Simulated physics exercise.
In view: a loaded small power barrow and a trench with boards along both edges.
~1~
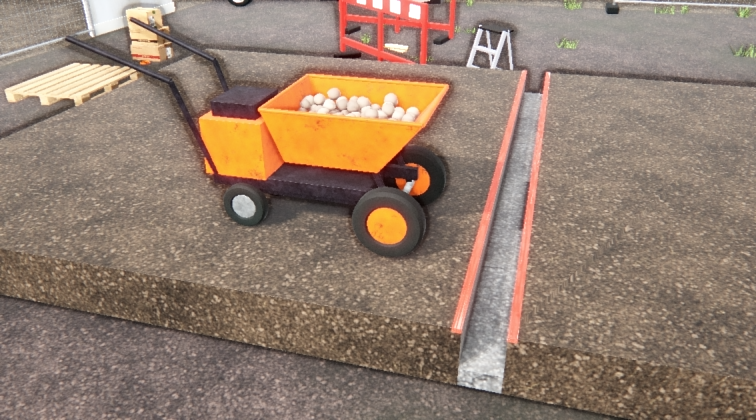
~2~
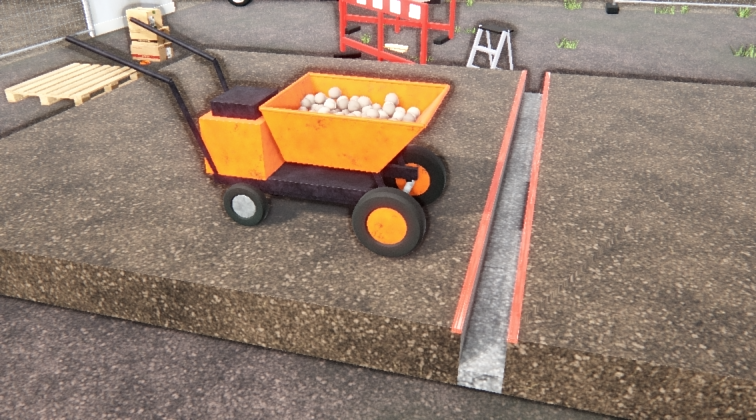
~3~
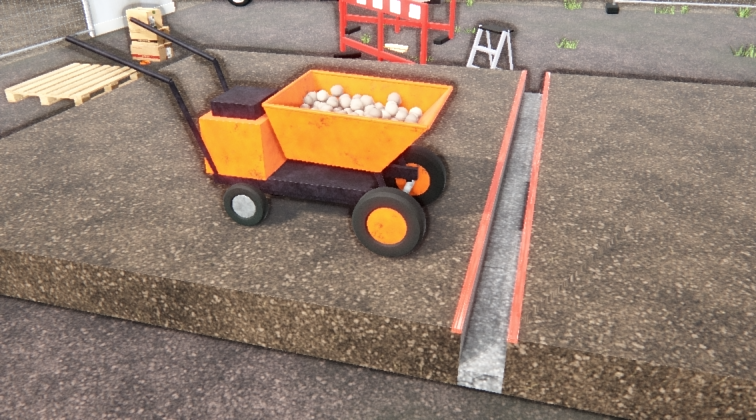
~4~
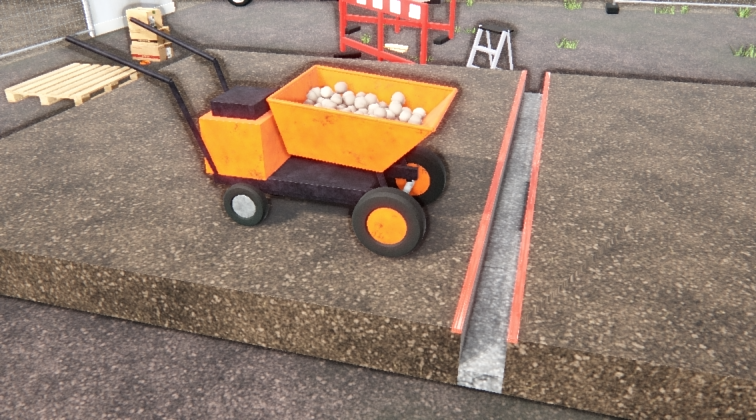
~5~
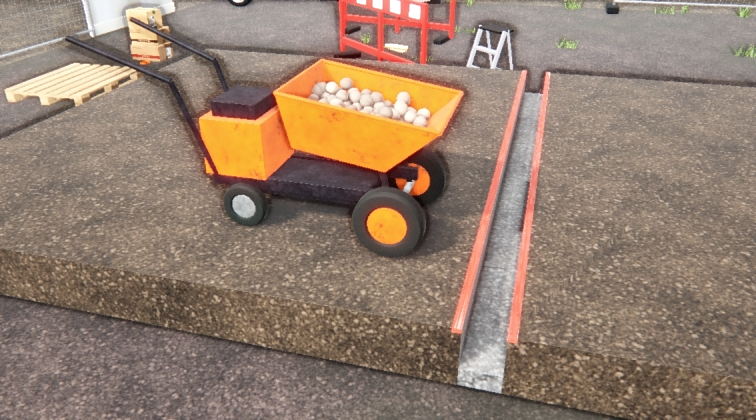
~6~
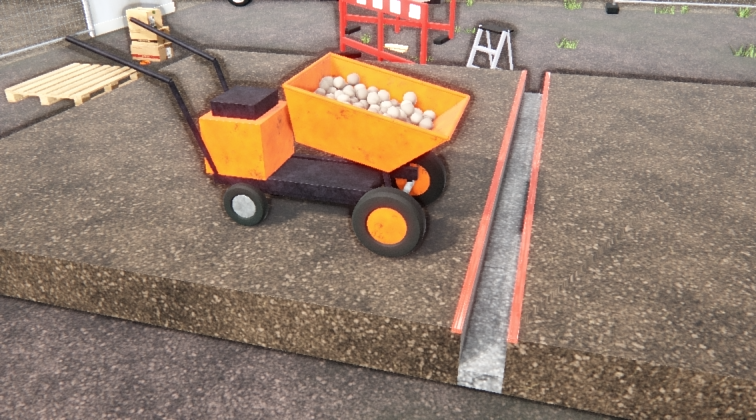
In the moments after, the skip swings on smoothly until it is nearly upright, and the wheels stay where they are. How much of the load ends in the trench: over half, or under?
It catches less than half.
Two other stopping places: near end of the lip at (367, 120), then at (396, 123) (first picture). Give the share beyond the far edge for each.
About 10 and 40 per cent.
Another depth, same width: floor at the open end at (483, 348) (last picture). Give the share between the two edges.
About 20 per cent.
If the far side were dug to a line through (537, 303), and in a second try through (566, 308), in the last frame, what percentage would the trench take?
The first gives 50 %, the second 90 %.
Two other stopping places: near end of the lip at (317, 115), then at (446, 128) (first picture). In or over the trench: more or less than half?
In turn: Under half; under half.
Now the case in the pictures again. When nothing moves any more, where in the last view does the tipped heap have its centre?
Roughly at (558, 244).
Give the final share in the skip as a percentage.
It comes to 0 per cent or so.
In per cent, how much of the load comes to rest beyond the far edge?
About 80 per cent.
Soon after the last picture, skip tipped steeply; all in the skip.
A little later, skip tipped steeply; nearly all in the skip; a stray few in or heaped over the trench; a stray few beyond it; a stray few falling.
Later still, skip tipped right over; a small part in the skip; a small part in or heaped over the trench; most beyond it.
By the end, skip tipped right over; about a quarter in or heaped over the trench; most beyond it.
